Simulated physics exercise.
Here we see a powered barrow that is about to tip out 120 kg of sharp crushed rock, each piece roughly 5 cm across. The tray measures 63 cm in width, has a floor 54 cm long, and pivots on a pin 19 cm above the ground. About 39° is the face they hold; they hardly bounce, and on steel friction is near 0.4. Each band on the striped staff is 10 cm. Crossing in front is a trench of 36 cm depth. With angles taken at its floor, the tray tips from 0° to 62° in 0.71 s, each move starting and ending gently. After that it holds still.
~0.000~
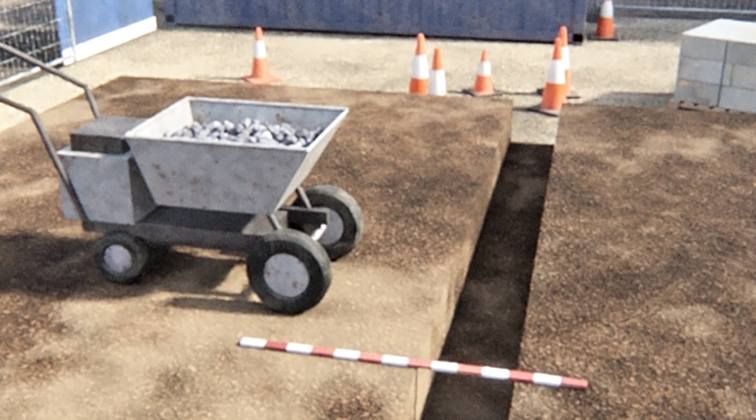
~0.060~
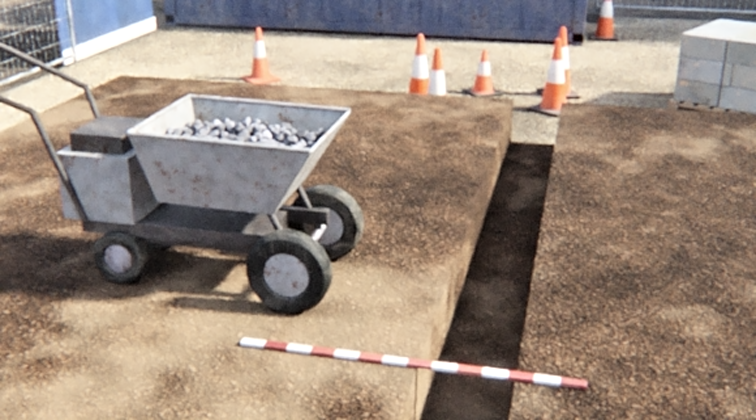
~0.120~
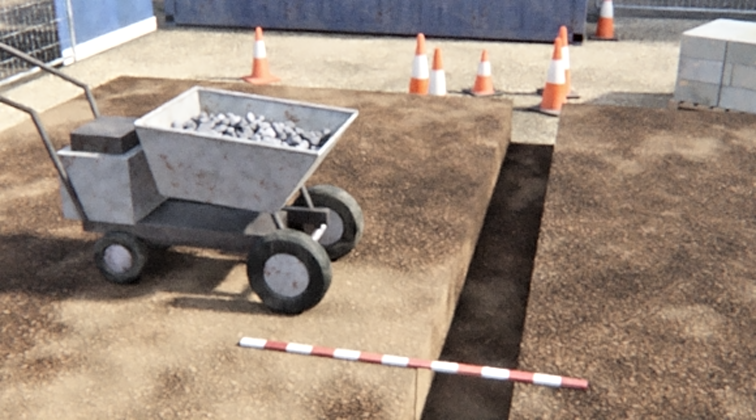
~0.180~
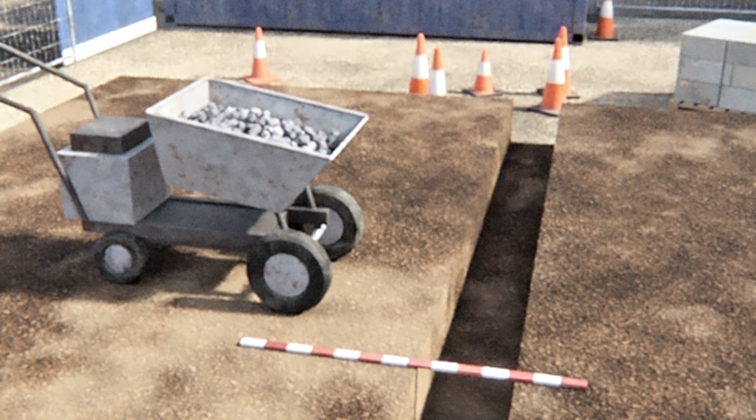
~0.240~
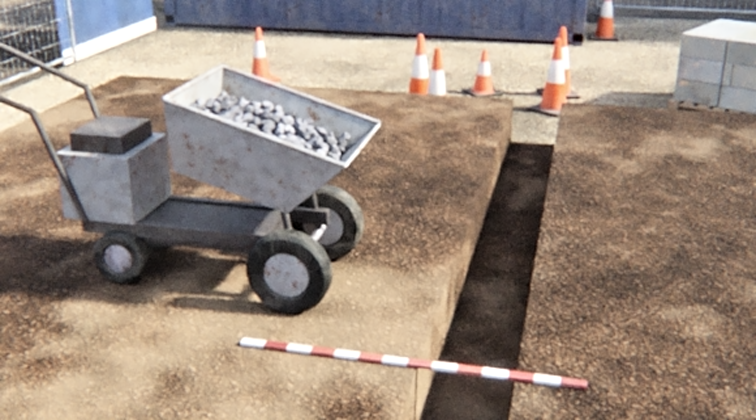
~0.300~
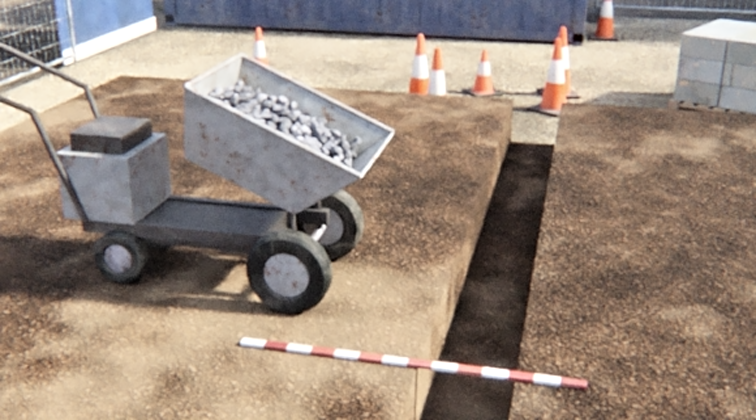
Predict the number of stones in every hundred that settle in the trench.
Close to 37 in a hundred.
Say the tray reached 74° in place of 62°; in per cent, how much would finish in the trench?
It comes out at about 80 percent.
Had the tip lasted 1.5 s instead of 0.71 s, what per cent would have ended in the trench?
With that timing, about 20 per cent.
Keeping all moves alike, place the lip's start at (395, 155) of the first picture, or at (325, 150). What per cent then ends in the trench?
The first gives about 10 percent and the second about 30 percent.
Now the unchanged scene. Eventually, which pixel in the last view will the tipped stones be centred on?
Their middle ends up near (494, 365).
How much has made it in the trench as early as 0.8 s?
By that moment, roughly 10 per cent of the load.
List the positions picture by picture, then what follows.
In the first frame, the tray is at 0°, its lip at (308, 151); the top of the load is at (244, 130).
In the second frame, lip at (311, 151), floor tilted 1°, highest stones at (243, 129); the stones move at 0.3 m/s on average.
In the third frame, the tray is at 5°, its lip at (319, 154); the top of the load is at (222, 122); the stones move at 0.6 m/s on average.
In the fourth frame, the tray is at 10°, its lip at (331, 159); the top of the load is at (222, 113); the stones move at 0.9 m/s on average.
In the fifth frame, the tray is at 16°, its lip at (345, 166); the top of the load is at (232, 105); the stones move at 1.1 m/s on average.
In the sixth frame, the tray is at 24°, its lip at (361, 177); the top of the load is at (236, 95); the stones move at 1.2 m/s on average.
After 0.5 s the floor is at 52°; 100 % in the tray; the foremost stones are at (395, 194).
After 0.8 s the floor is at 62°; 91 % in the tray, 1 % short of the trench, 8 % in the trench; the foremost stones are at (481, 279).
After 1.2 s the floor is at 62°; 67 % in the tray, 1 % short of the trench, 30 % in the trench, 2 % past the trench; the foremost stones are at (588, 313).
After 3.1 s the floor is at 62°; 60 % in the tray, 37 % in the trench, 3 % past the trench; the foremost stones are at (618, 319).
